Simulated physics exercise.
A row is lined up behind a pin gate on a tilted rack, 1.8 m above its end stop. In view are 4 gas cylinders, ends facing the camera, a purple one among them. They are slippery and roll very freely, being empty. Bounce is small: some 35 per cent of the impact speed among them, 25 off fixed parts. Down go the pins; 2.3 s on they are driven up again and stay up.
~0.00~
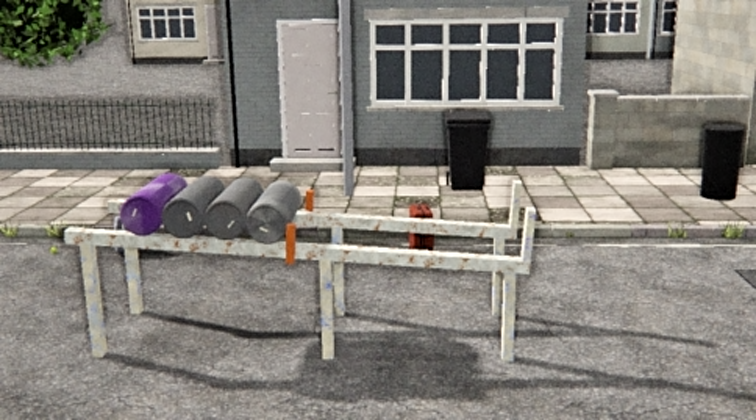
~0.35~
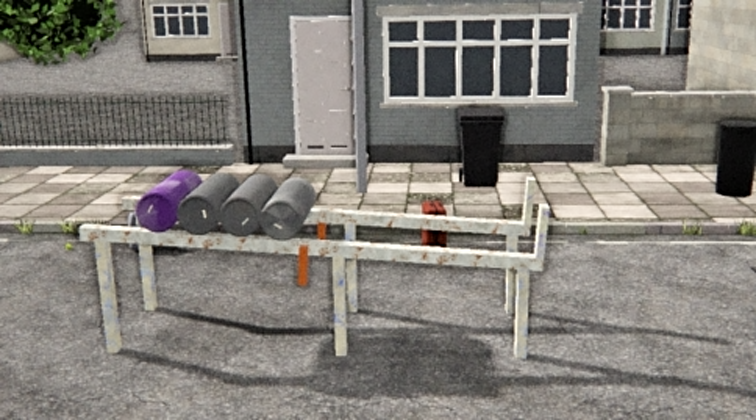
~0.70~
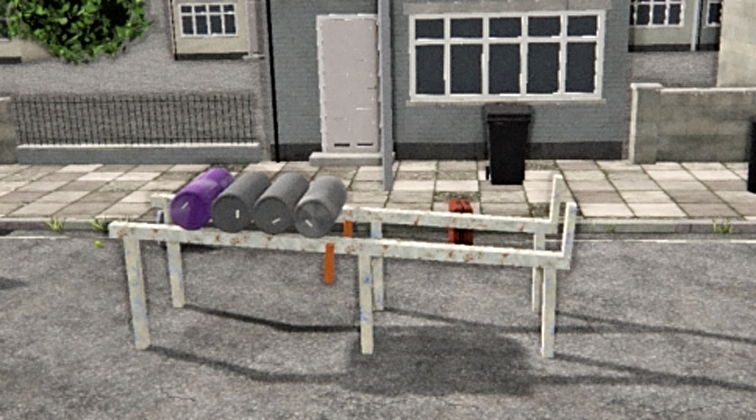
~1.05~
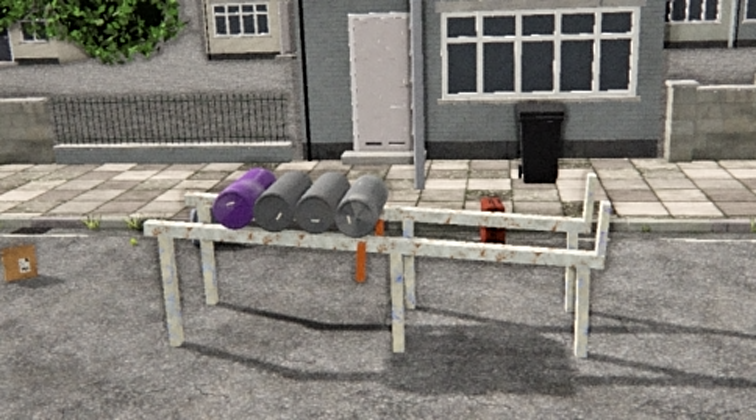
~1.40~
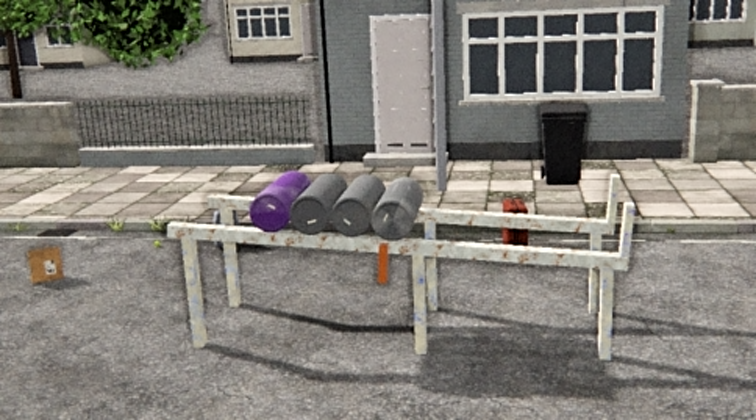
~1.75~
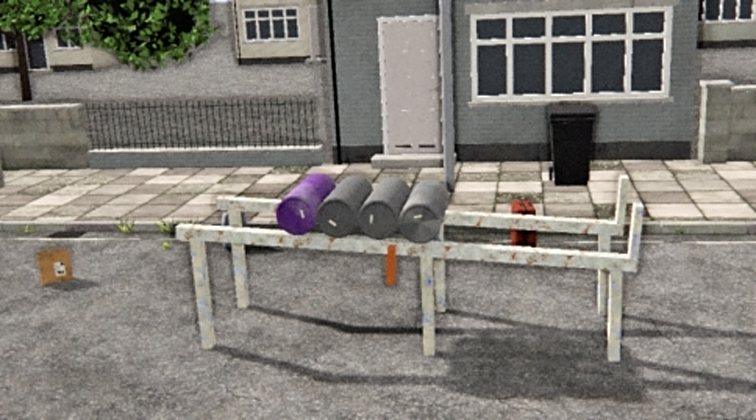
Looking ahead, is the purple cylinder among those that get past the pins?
The purple cylinder is held back.
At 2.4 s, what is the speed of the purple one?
About 0.4 m/s.
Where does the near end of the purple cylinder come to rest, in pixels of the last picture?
Around (367, 221).
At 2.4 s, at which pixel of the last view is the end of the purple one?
At about (341, 219).
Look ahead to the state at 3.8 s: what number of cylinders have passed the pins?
By then 3.
By 2.4 s, purple is on the rails, 40 cm above the pins, rolling right; 2 of 4 have passed.
By 3.0 s, purple is on the rails, 20 cm above the pins; 3 of 4 have passed.
By 3.8 s, purple as before; 3 of 4 have passed.
Finally (4.7 s), purple is on the rails, 20 cm above the pins; 3 of 4 have passed.
